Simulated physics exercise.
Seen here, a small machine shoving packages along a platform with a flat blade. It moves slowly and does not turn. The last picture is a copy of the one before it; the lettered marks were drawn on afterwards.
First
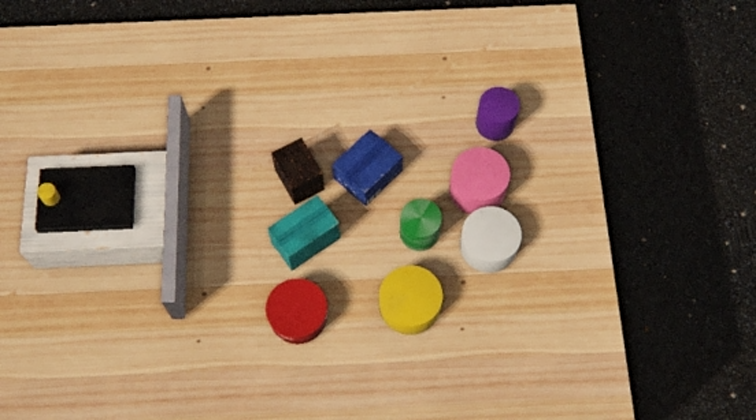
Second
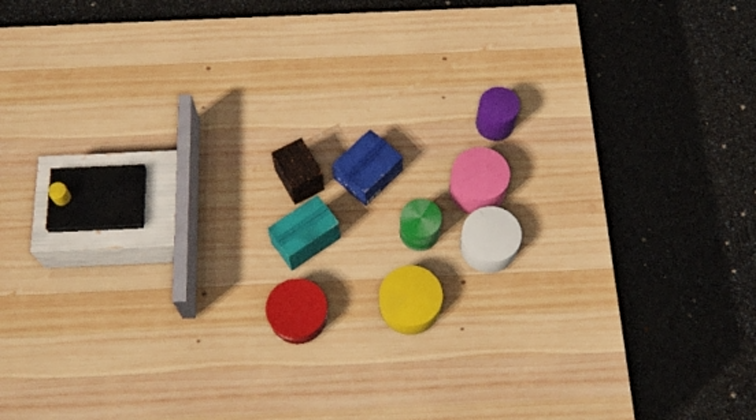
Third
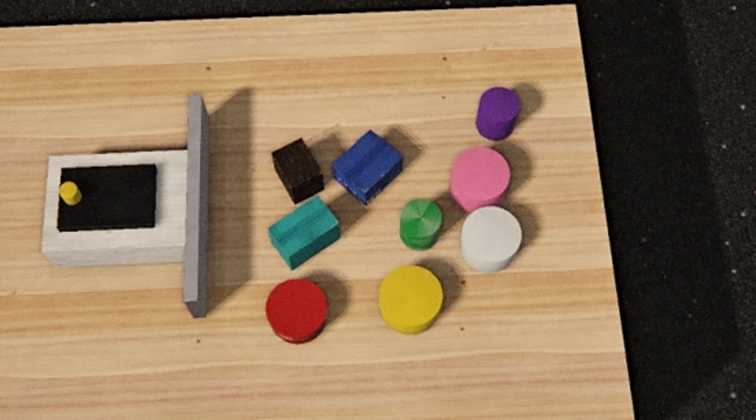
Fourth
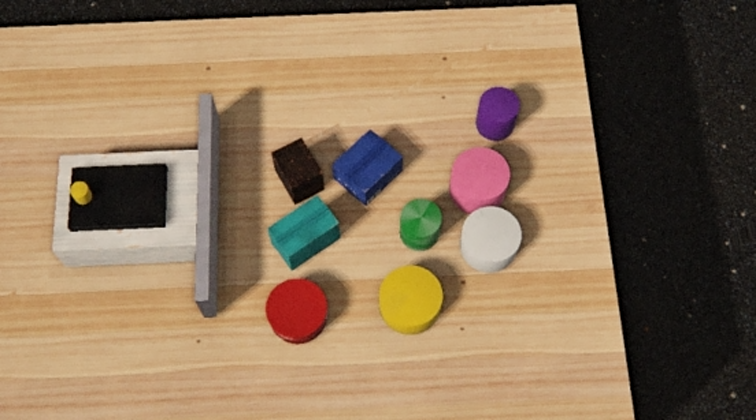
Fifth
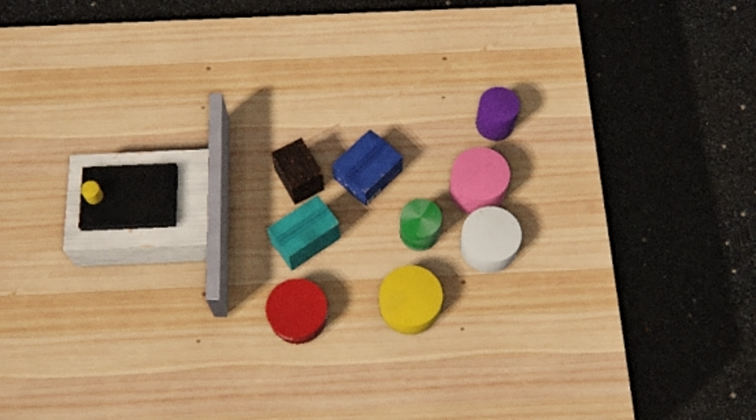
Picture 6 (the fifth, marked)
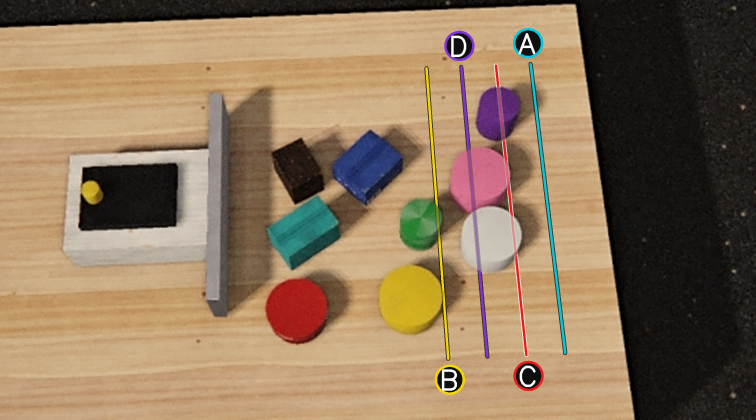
A small white machine with a flat gray blade crept slowly to the right across a wooden platform, drawing closer to a group of colorful boxes and canisters, which all stayed still.
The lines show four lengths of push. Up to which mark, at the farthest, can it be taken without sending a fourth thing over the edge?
At A, and not beyond.
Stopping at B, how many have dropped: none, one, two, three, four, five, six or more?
By then, none.
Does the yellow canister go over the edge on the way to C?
No.
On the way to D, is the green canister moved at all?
Yes.
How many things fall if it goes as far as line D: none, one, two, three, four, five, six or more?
In all, none.
On the marked copy, A at (547, 200); B at (437, 205); C at (510, 202); D at (474, 203).
Following A. Soon after the start, robot (258, 190); red pail (376, 319); yellow canister (434, 300).
Later, robot (379, 185); pink canister (552, 189); white canister (561, 278).
In the end, robot (472, 181); pink canister over the edge; white canister over the edge; two fallen.
As for the rest, B is within the limit but short; C is within the limit but short; D is within the limit but short.
